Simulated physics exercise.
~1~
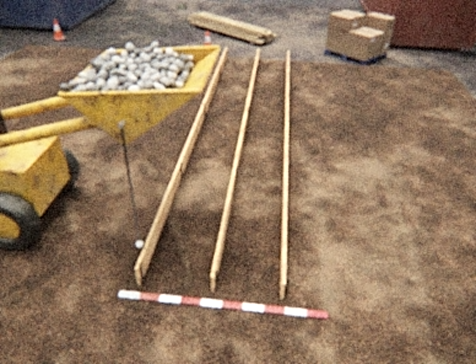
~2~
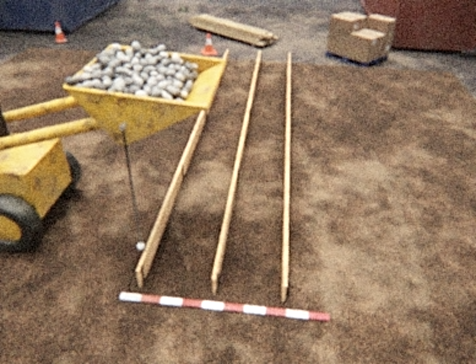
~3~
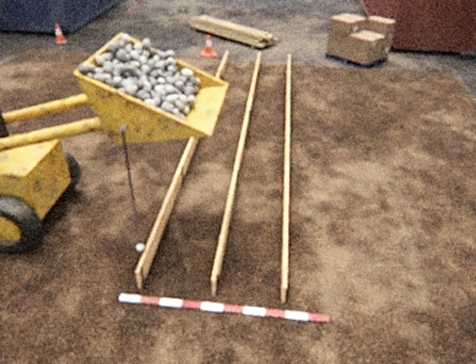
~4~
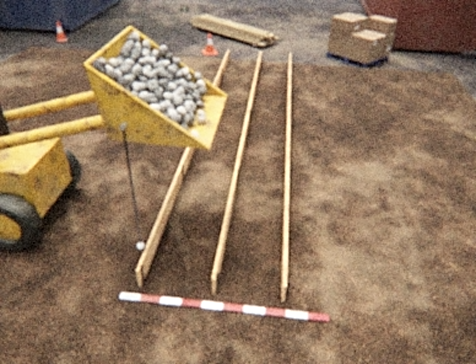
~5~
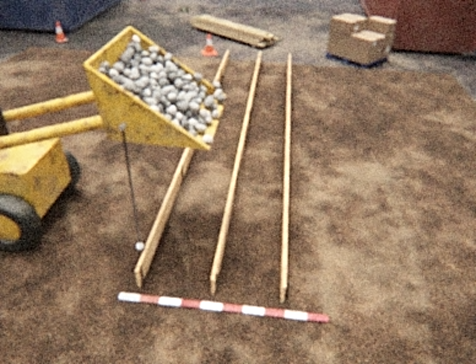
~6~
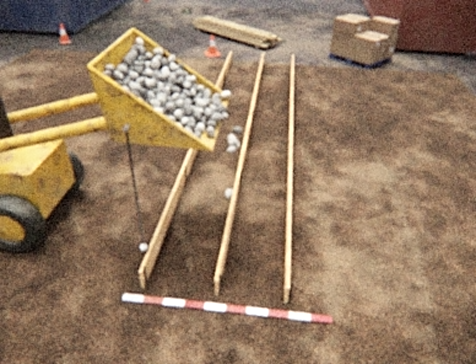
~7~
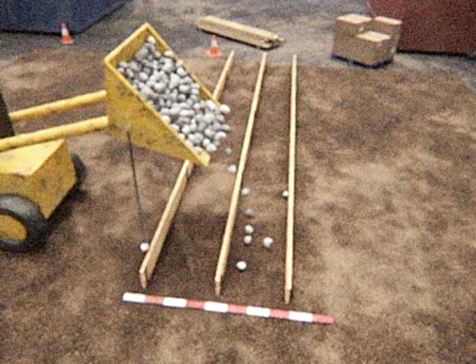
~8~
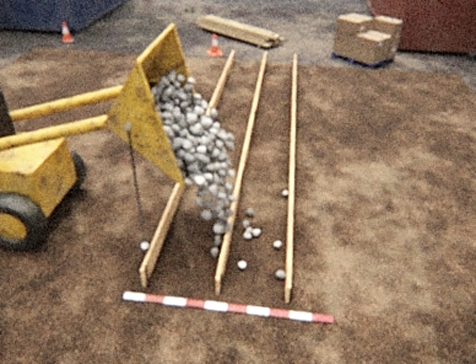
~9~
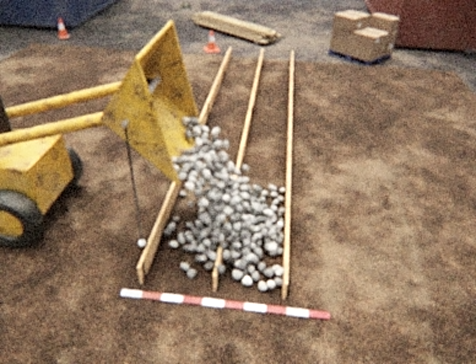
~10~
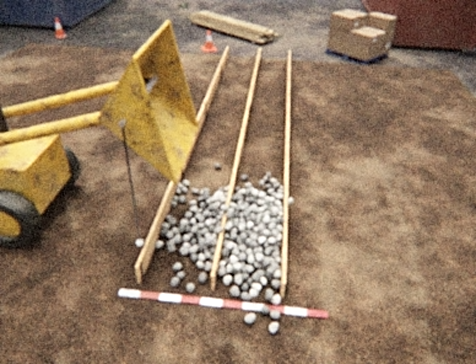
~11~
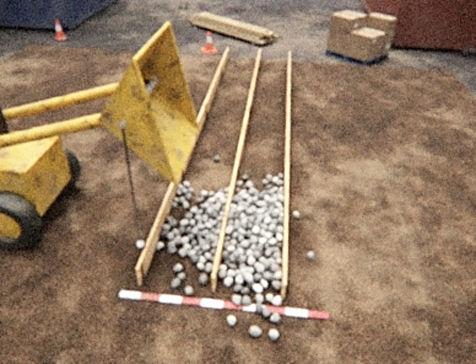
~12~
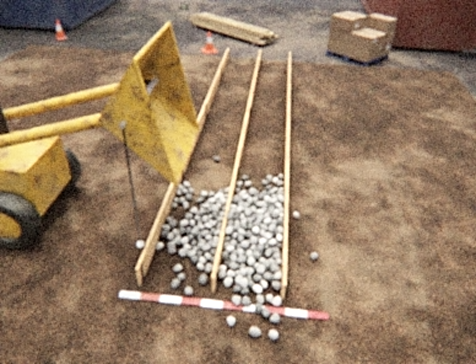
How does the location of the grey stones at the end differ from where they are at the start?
At the start the stones are heaped in the raised yellow bucket at the upper left. At the end they lie lower and further right, spread on the ground among the planks, with a few beyond the striped staff.
